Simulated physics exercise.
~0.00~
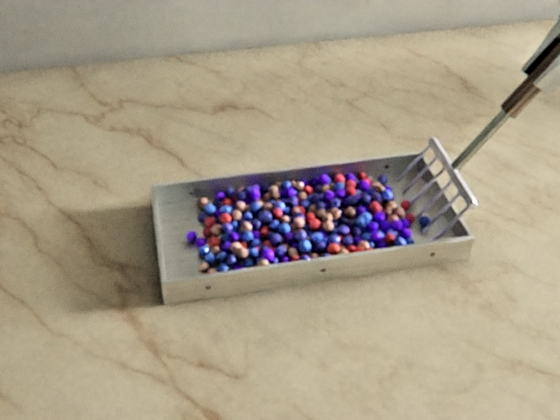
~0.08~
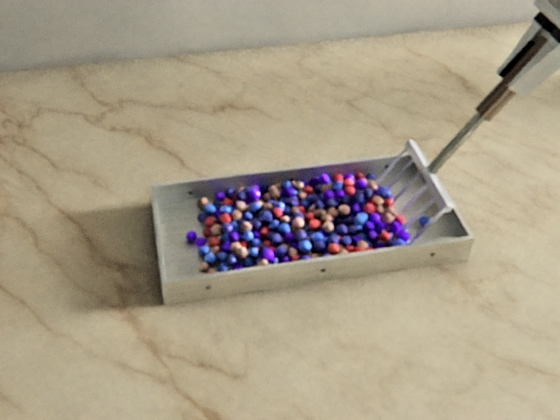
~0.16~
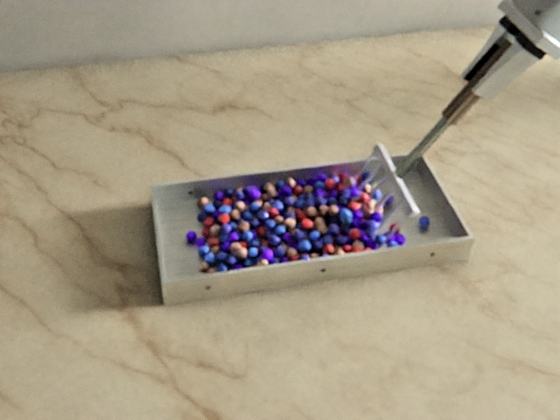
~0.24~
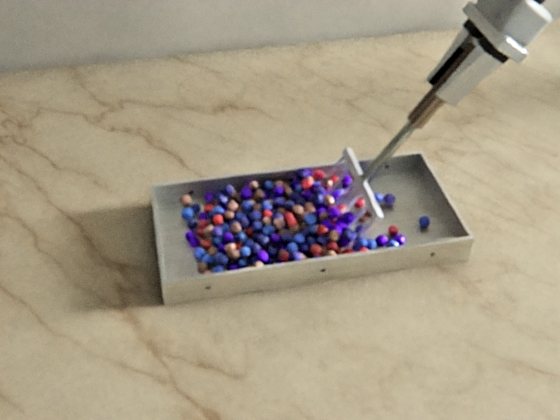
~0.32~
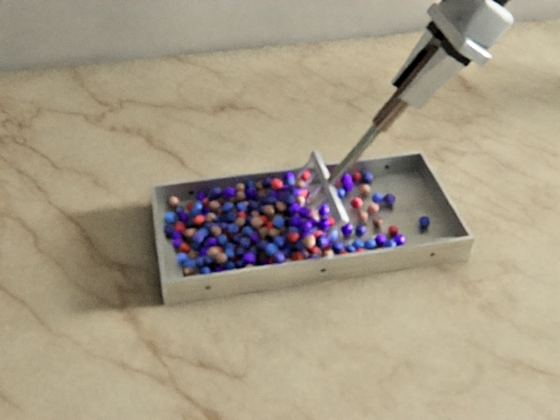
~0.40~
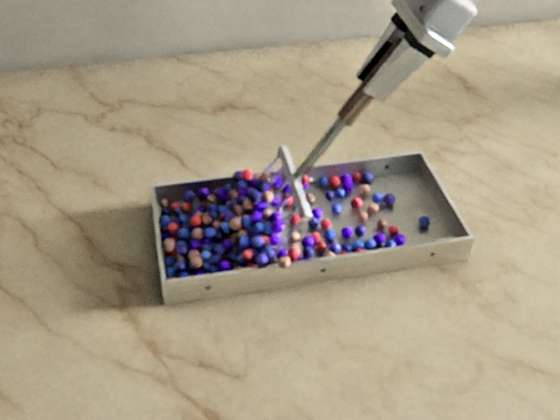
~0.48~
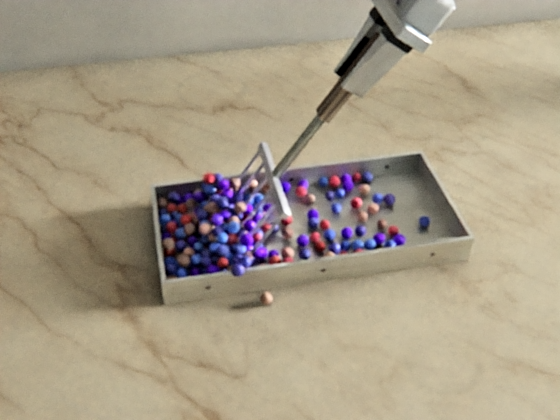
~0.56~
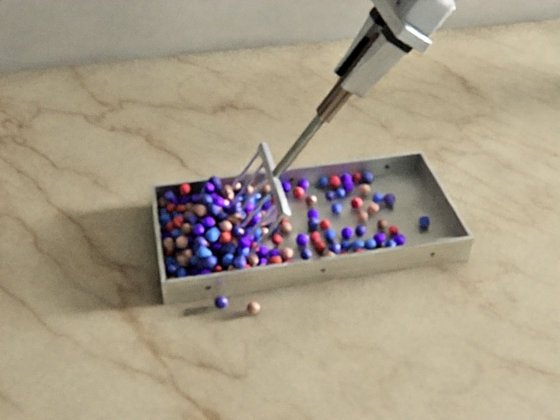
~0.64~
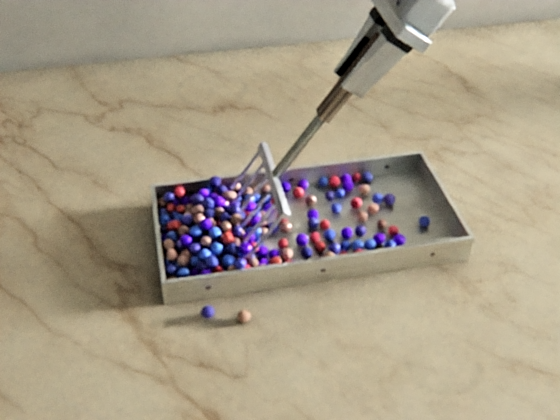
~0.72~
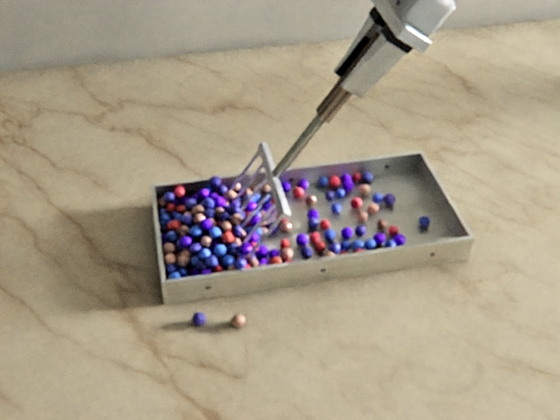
The footage shows a robot arm sweeping a clamped comb leftward through a shallow metal tin of small, colourful round sweets, heaping most at the left end while some trail behind. The comb stops, and two sweets spill over the near side and end up on the marbled surface.
